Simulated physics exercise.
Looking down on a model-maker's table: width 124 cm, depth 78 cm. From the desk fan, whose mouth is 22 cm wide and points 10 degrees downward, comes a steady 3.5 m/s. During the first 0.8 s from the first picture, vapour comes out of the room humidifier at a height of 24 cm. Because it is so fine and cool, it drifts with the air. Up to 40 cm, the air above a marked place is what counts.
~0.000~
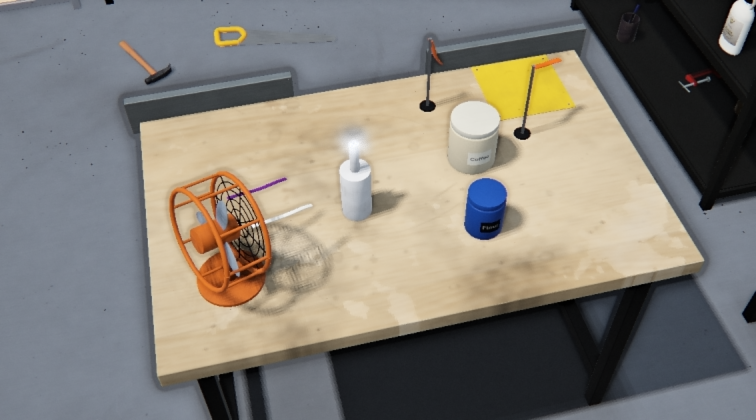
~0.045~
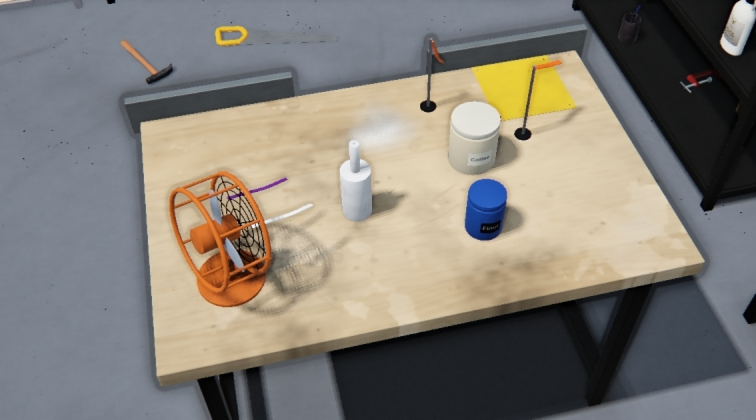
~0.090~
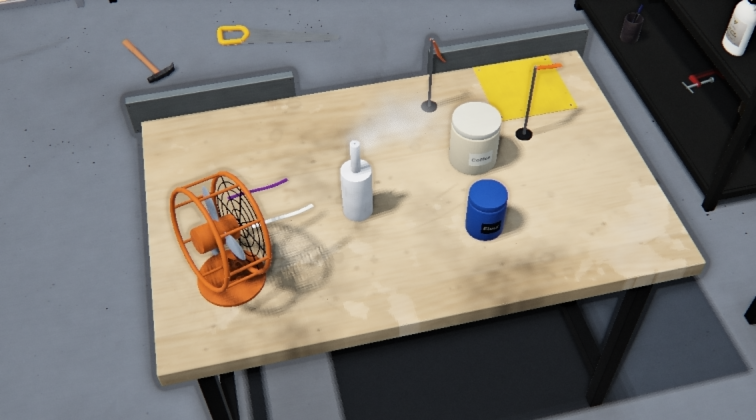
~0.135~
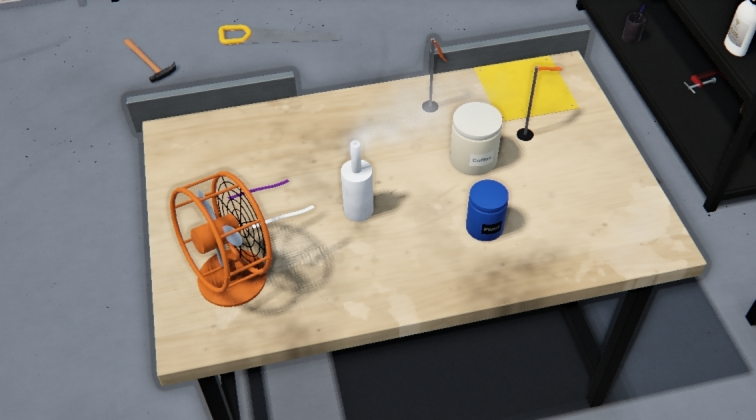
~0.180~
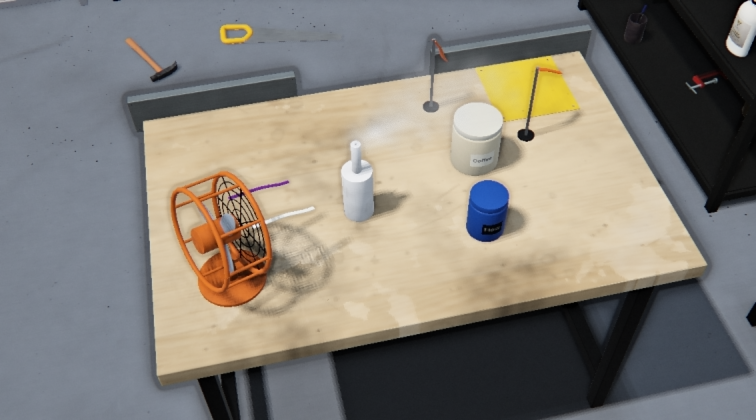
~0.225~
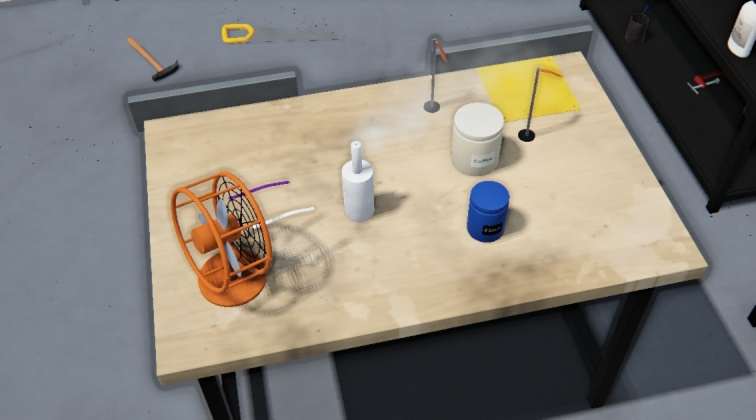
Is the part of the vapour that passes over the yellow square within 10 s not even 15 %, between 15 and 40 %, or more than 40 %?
It is over 40 %.
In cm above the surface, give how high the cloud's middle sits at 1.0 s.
Middle height: Approx. 20 cm.
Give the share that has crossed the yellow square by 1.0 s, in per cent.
Roughly 60 per cent.
By 1.0 s, 37 % is gone from the area; 63 % has passed over the yellow square, and the middle of the rest is near (574, 44).
By 2.0 s, 95 % is gone from the area; 77 % has passed over the yellow square.
By 4.0 s, 100 % is gone from the area; 77 % has passed over the yellow square.
By 10.0 s, 100 % is gone from the area; 77 % has passed over the yellow square.
